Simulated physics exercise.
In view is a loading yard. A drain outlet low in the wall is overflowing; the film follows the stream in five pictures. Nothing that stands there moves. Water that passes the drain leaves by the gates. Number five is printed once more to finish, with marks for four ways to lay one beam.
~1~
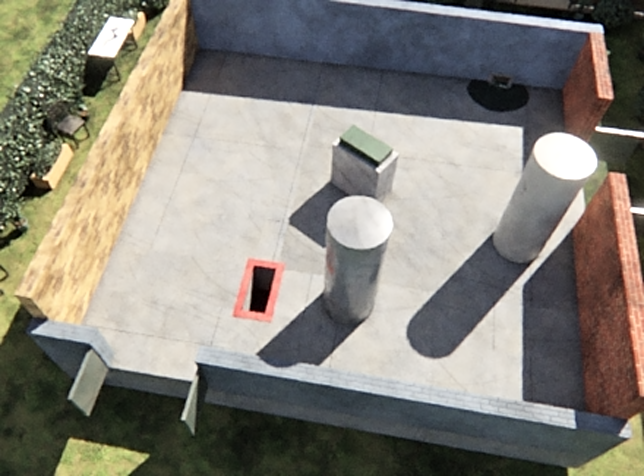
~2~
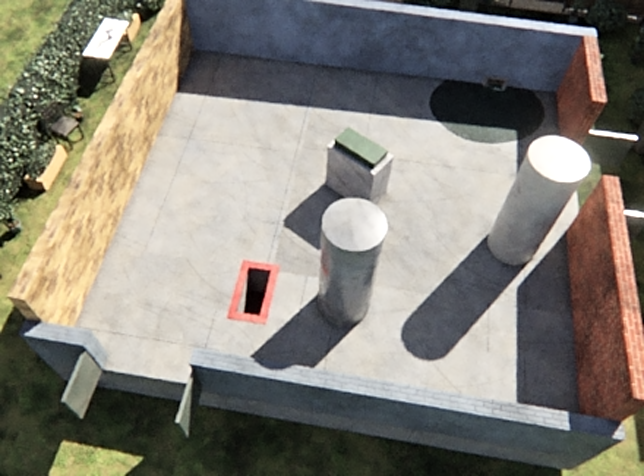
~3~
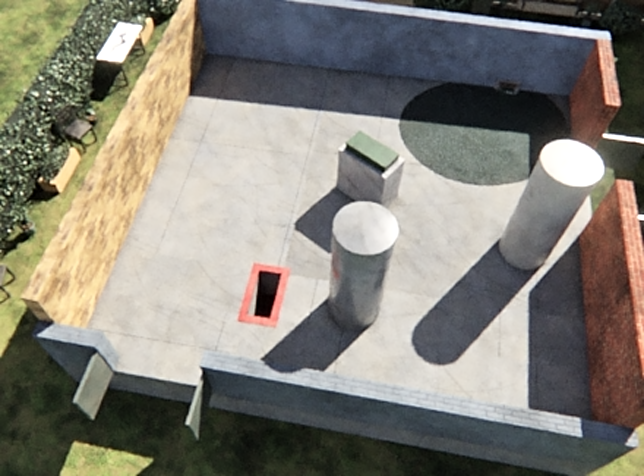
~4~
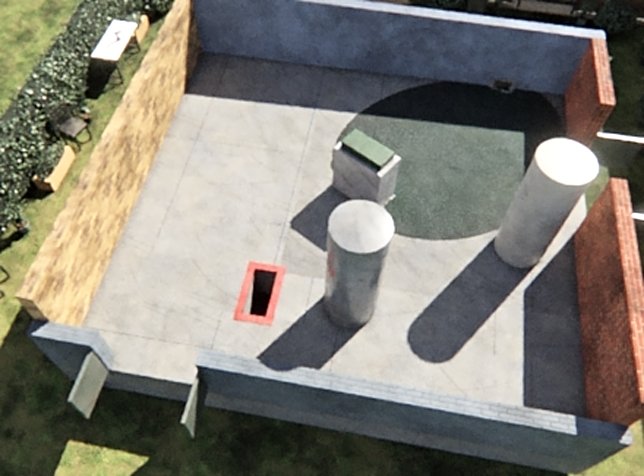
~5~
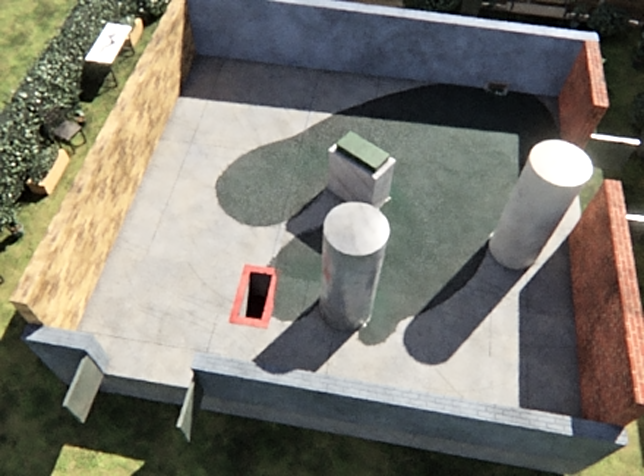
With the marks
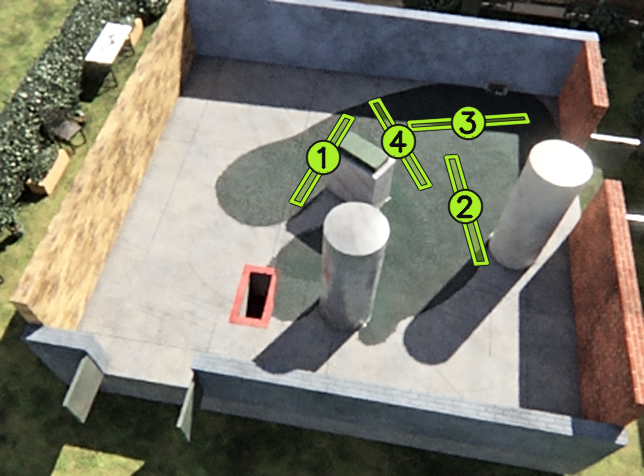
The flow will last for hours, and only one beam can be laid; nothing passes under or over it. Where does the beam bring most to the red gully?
The best position is 1.
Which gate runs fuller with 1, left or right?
The left gate.
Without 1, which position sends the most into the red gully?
The answer is 4.
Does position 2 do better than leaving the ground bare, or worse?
Worse.
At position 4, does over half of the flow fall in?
No.
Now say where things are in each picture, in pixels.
Outfall at (501, 78); red gully at (259, 289); open gate at (161, 361); open gate at (570, 189); 2 % of the ground under water, visible out to (493, 106); red gully still dry, in the first picture.
In the second picture, 6 % of the ground under water, visible out to (456, 131); red gully still dry.
In the third picture, 12 % of the ground under water, visible out to (410, 150); red gully still dry.
In the fourth picture, 23 % of the ground under water, visible out to (429, 234); red gully still dry.
In the fifth picture, 37 % of the ground under water, visible out to (292, 314); red gully still dry.
In lime, 1 from (296, 203) to (348, 116); 2 from (451, 156) to (481, 263); 3 from (409, 125) to (526, 118); 4 from (374, 101) to (425, 186).
For position 1, about 50 % of the stream goes into the red gully, about 48 % out by the gates.
For position 2, about 11 % of the stream goes into the red gully, about 88 % out by the gates.
For position 3, about 10 % of the stream goes into the red gully, about 89 % out by the gates.
For position 4, about 26 % of the stream goes into the red gully, about 71 % out by the gates.
